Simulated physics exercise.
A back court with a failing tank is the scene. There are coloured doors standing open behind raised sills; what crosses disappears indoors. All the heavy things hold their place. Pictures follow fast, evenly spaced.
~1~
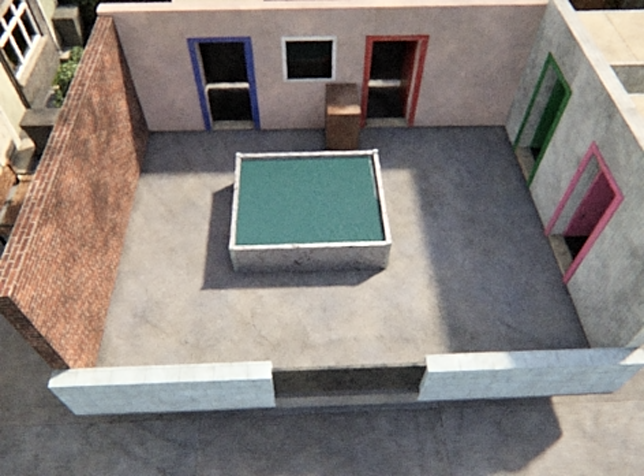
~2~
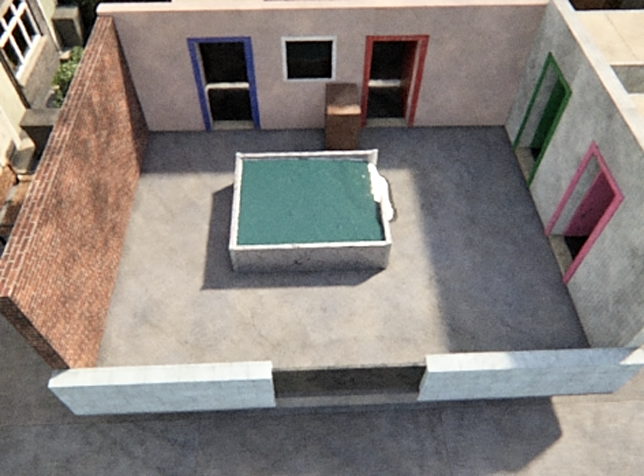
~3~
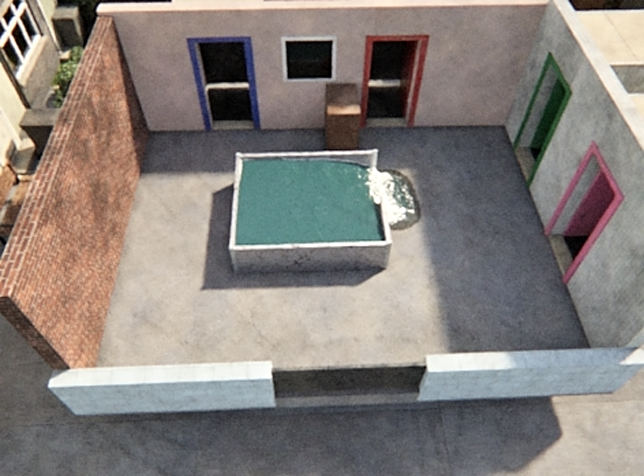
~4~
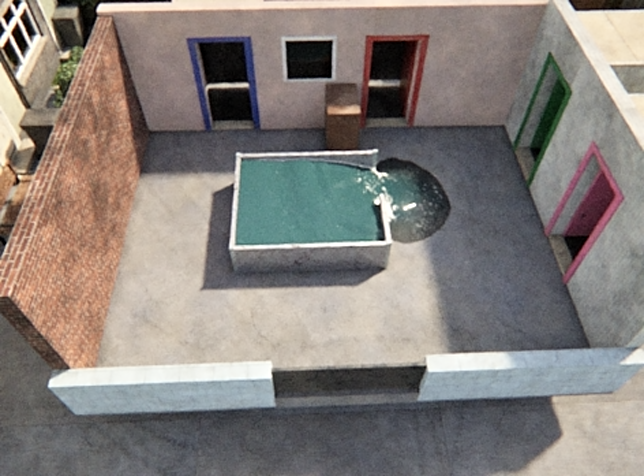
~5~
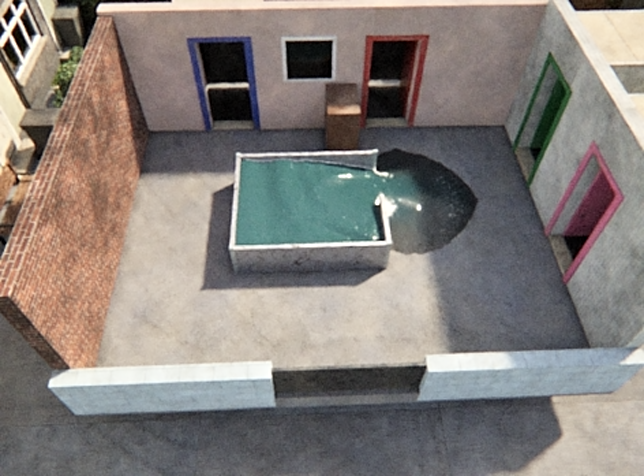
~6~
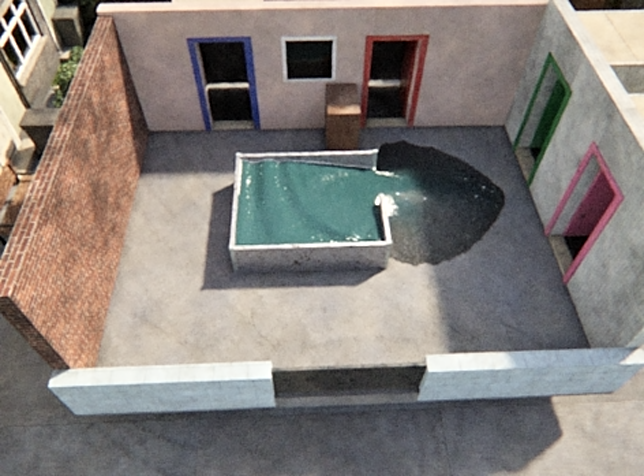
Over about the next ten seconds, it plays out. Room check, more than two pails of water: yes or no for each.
Blue door, no; red door, yes; pink door, yes; green door, yes.
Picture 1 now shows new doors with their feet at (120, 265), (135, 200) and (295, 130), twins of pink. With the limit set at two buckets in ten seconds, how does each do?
The first new doorway comes up short, the second comes up short, the third comes up short.
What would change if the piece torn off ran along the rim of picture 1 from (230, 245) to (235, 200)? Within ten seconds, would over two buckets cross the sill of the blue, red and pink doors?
Taking them in turn, the blue door crosses the line, the red door comes up short, the pink door crosses the line.
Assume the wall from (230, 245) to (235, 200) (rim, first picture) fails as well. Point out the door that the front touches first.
The answer is the blue-painted one.
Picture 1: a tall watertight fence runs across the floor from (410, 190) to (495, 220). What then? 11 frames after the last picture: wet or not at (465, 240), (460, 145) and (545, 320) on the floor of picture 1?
Results in order: Swamped / swamped / swamped.
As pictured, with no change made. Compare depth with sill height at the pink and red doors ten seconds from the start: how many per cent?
Approx. 150 % followed by 200 %.
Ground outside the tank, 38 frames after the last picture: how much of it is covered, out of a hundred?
My guess is around 55 in a hundred.
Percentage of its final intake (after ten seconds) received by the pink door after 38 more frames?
Estimate: Some 75 per cent.
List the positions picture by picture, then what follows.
The tank at (309, 199) is whole and still, in the first picture.
The front is at a hidden place, out from the gap at (375, 190), in the second picture.
Water pours out at (375, 191) and has run to (415, 218), in the third picture.
Water pours out at (375, 192) and has run to (445, 210), in the fourth picture.
Water pours out at (375, 192) and has run to (472, 202), in the fifth picture.
The front is at (497, 192), out from the gap at (375, 192), in the sixth picture.
A moment on, water covers 25 % of the floor; the blue door not reached, the red door not reached, the pink door wet at the sill, nothing in, the green door under two buckets in.
Next, water covers 25 % of the floor; the blue door not reached, the red door wet at the sill, nothing in, the pink door under two buckets in, the green door over two buckets in.
Then, water covers 35 % of the floor; the blue door not reached, the red door under two buckets in, the pink door over two buckets in, the green door far over two buckets in.
Later, water covers 55 % of the floor; the blue door not reached, the red door under two buckets in, the pink door far over two buckets in, the green door far over two buckets in.
In the end, water covers 85 % of the floor; the blue door wet at the sill, nothing in, the red door over two buckets in, the pink door far over two buckets in, the green door far over two buckets in.
